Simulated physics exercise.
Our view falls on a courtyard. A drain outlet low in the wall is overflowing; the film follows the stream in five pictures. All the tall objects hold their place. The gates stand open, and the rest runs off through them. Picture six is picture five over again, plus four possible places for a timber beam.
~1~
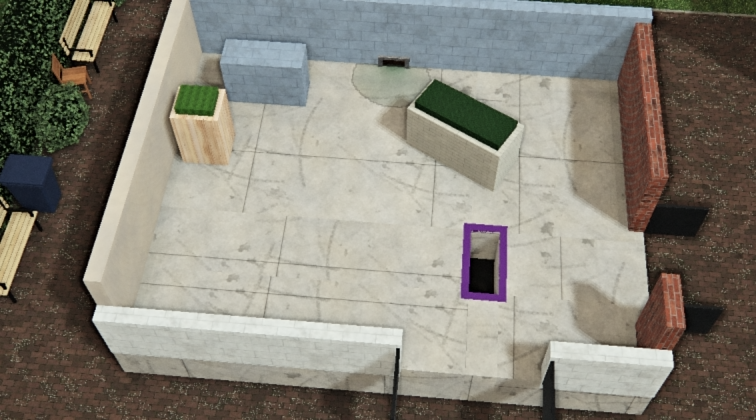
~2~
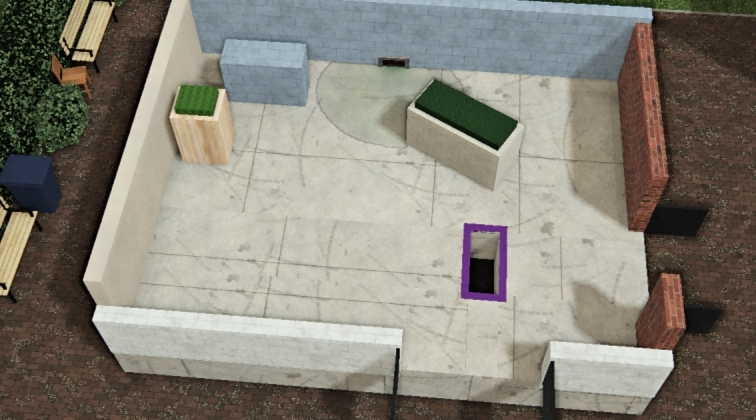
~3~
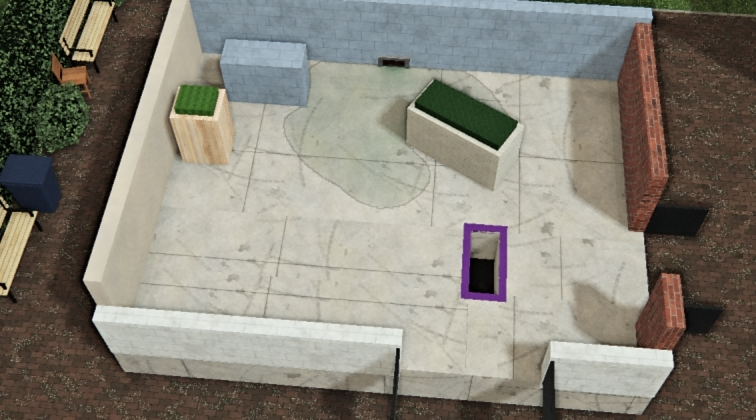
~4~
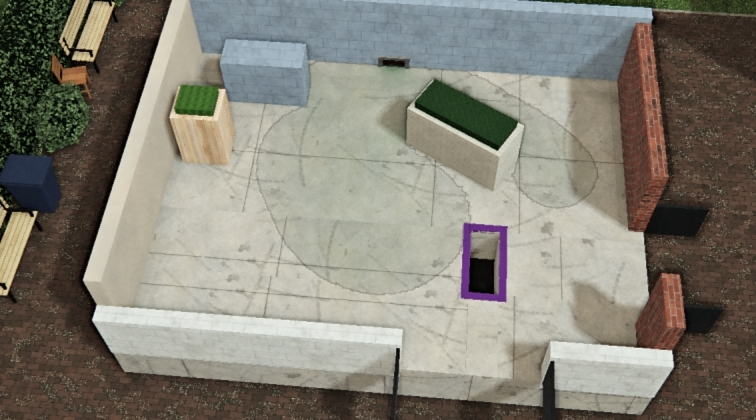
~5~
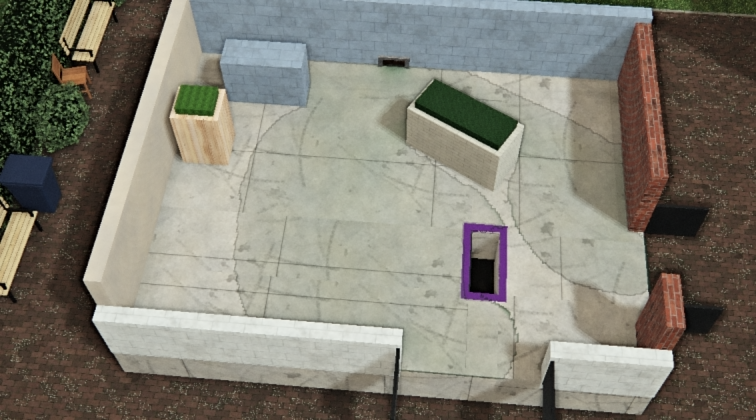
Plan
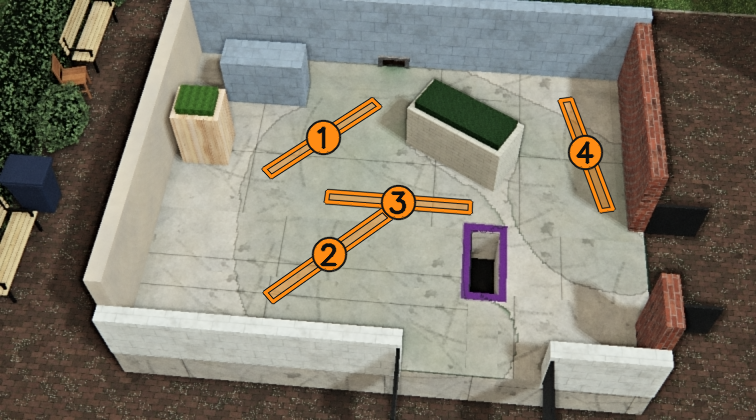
Walled courtyard with planters and open gates, a thin sheet of water spreading from the back wall and reaching the purple-edged pit.
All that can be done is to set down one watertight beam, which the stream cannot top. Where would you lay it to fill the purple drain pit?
Spot 2.
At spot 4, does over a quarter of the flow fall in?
No, it does not.
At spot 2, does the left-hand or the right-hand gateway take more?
The left gate.
On the marked copy, 1 from (267, 172) to (375, 103); 2 from (269, 297) to (386, 214); 3 from (327, 196) to (470, 207); 4 from (565, 100) to (606, 209).
Choosing 1, about 9 % of the stream runs into the purple drain pit, about 89 % out by the gates.
Choosing 2, about 17 % of the stream runs into the purple drain pit, about 81 % out by the gates.
Choosing 3, about 10 % of the stream runs into the purple drain pit, about 89 % out by the gates.
Choosing 4, about 11 % of the stream runs into the purple drain pit, about 88 % out by the gates.
